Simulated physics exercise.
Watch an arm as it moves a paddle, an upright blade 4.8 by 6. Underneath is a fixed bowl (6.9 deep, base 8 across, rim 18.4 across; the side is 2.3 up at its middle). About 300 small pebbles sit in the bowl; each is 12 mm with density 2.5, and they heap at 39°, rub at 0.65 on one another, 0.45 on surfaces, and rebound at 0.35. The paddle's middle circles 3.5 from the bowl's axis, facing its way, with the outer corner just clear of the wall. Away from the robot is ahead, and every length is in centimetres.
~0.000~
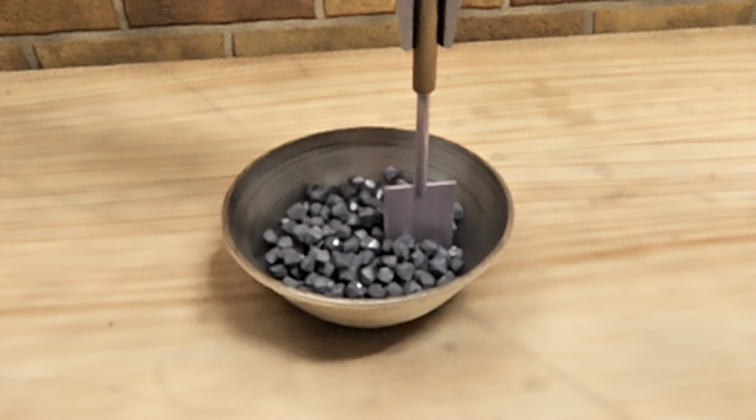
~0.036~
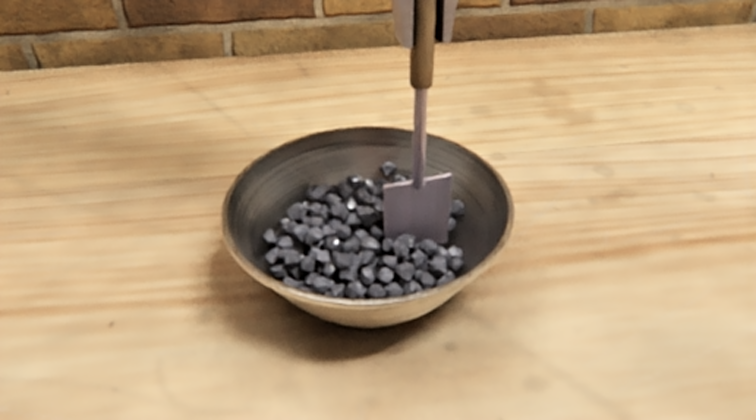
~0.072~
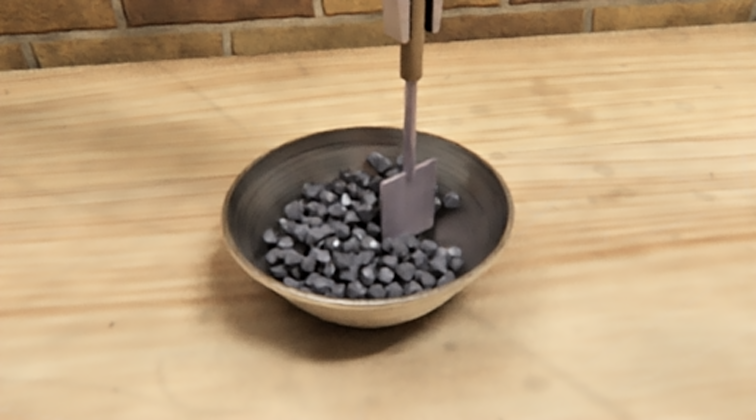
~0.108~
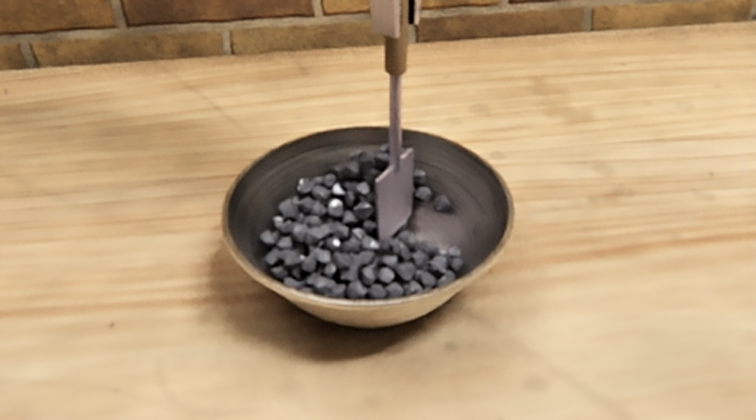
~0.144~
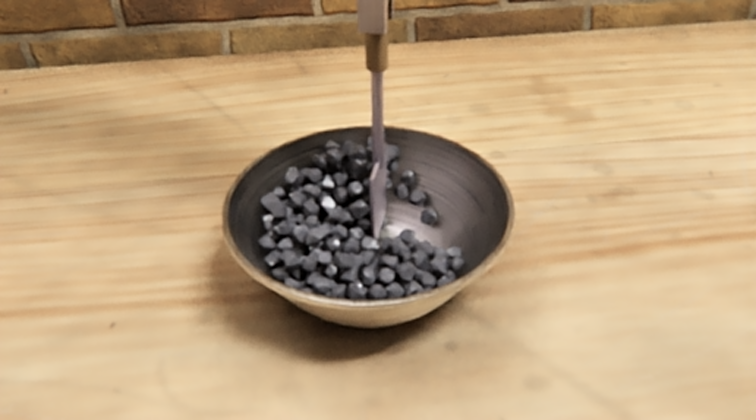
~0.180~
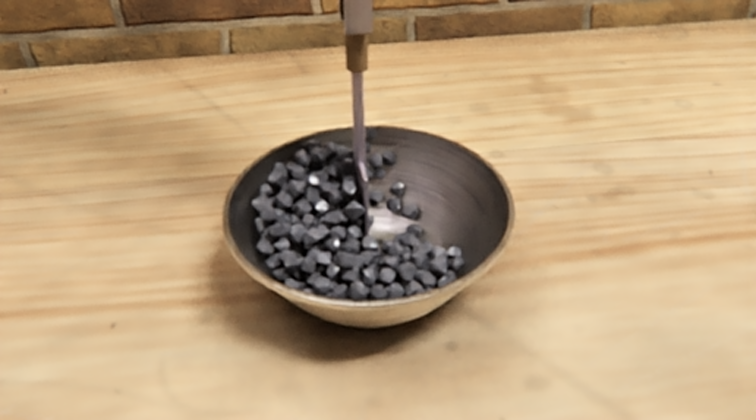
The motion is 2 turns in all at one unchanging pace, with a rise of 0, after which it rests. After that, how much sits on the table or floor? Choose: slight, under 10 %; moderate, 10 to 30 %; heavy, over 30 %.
It is moderate.
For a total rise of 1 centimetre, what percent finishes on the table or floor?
Result: Roughly 15 %.
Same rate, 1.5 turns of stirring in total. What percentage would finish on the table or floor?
Estimate: Near 15 %.
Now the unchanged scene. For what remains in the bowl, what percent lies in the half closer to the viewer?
About 35 %.
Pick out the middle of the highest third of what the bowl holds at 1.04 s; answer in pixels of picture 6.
The centre lies near (344, 278) in the last picture.
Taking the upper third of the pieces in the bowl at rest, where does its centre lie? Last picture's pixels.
It is centred near (414, 190).
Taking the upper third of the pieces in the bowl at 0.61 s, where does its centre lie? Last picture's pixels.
The top third is centred near (455, 196) in the last picture.
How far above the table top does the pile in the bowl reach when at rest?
The peak stands near 7.5 centimetres up.
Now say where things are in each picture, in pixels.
Paddle neck at (421, 166), 0° round; upper third of the load around (354, 240), from x 270 to 455, top at y 175; 301 in the bowl, in the first picture.
Paddle neck at (419, 161), 9° round; upper third of the load around (358, 233), from x 270 to 455, top at y 170, in the second picture.
Paddle neck at (409, 152), 30° round; upper third of the load around (356, 223), from x 270 to 455, top at y 160, in the third picture.
Paddle neck at (395, 145), 51° round; upper third of the load around (351, 208), from x 270 to 455, top at y 150, in the fourth picture.
Paddle neck at (378, 142), 71° round; upper third of the load around (338, 202), from x 270 to 455, top at y 135, in the fifth picture.
Paddle neck at (360, 142), 92° round; upper third of the load around (321, 201), from x 260 to 455, top at y 135; 301 in the bowl, in the sixth picture.
By 0.61 s, 339° round, highest piece 9 above the table; 272 in the bowl, 21 on the table or floor, 8 in flight or on the tool.
By 1.04 s, 225° round, highest piece 9 above the table; 250 in the bowl, 46 on the table or floor, 5 in flight or on the tool.
By 1.45 s, 0° round, highest piece 8 above the table; 241 in the bowl, 60 on the table or floor.
By 2.15 s, 0° round, highest piece 8 above the table; 240 in the bowl, 61 on the table or floor.
Final count, 240 in the bowl, 61 on the table or floor. That is 20 % on the table or floor.
